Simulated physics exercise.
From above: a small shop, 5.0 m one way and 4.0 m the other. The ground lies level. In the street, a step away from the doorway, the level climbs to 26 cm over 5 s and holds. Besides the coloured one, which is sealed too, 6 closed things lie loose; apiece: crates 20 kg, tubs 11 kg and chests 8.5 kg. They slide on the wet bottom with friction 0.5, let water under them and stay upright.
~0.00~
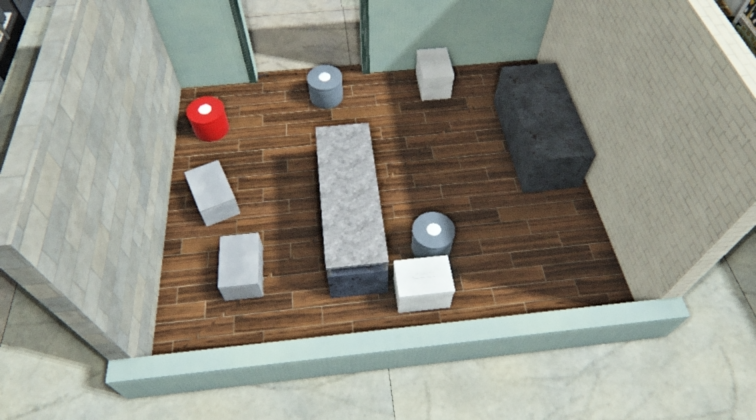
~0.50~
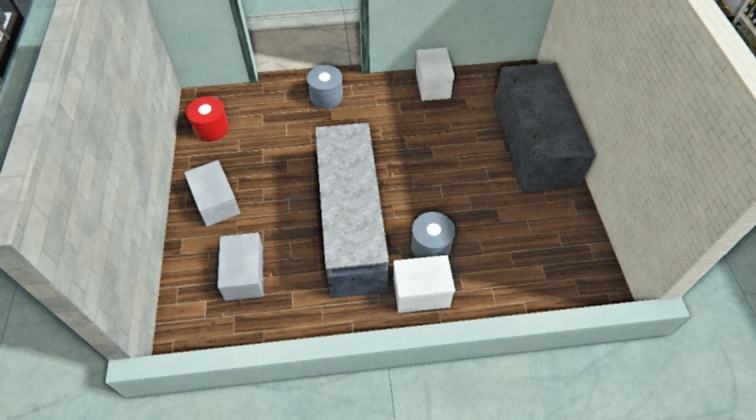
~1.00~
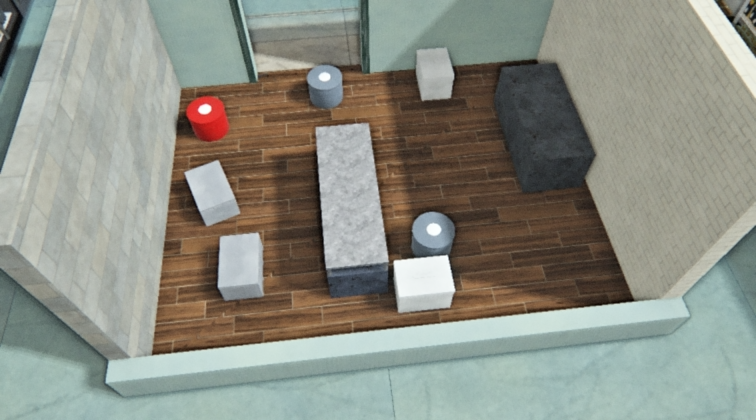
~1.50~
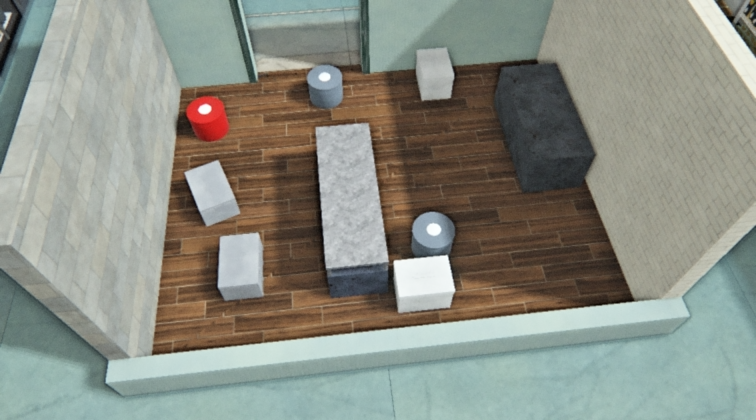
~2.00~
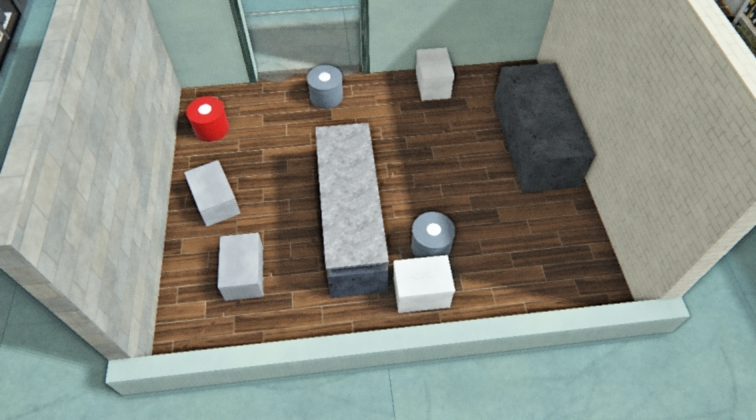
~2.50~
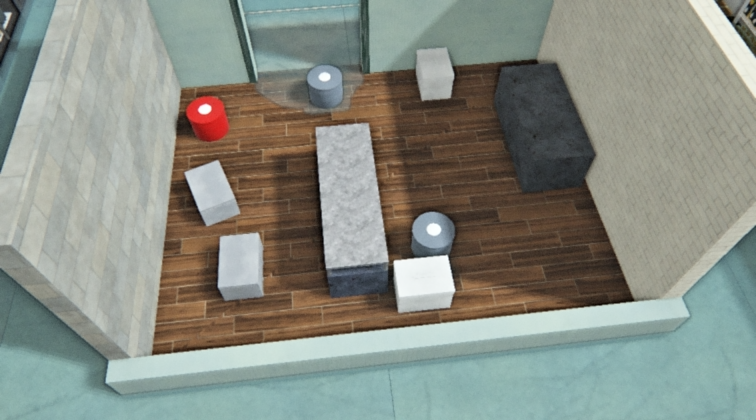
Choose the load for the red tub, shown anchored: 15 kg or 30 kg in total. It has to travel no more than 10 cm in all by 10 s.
Verdict: The smaller load will do.
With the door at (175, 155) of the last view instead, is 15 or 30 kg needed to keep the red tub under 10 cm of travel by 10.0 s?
Then neither weight holds it.
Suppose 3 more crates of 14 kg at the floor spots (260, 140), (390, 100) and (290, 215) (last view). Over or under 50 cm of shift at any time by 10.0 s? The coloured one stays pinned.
In turn: Past it, under, past it.
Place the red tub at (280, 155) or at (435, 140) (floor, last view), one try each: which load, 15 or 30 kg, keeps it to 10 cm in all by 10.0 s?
In turn: Neither is enough; only the larger holds.
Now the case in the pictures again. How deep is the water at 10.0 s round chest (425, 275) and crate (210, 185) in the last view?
Roughly 9 and 18 cm.
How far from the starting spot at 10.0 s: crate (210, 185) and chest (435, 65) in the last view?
In that order: 150 cm, 30 cm.
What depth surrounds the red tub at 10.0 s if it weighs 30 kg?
About 7 cm.
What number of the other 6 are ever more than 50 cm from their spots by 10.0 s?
That makes 4.
After 3.5 s the red tub would be 0 cm from its start with 15 kg and 0 cm from its start with 30 kg; 0 cm of water round it then.
After 4.5 s the red tub would be 0 cm from its start with 15 kg and 0 cm from its start with 30 kg; 2 cm of water round it then.
After 7.0 s the red tub would be 0 cm from its start with 15 kg and 0 cm from its start with 30 kg; 5 cm of water round it then.
After 10.0 s the red tub would be 0 cm from its start with 15 kg and 0 cm from its start with 30 kg; 7 cm of water round it then.
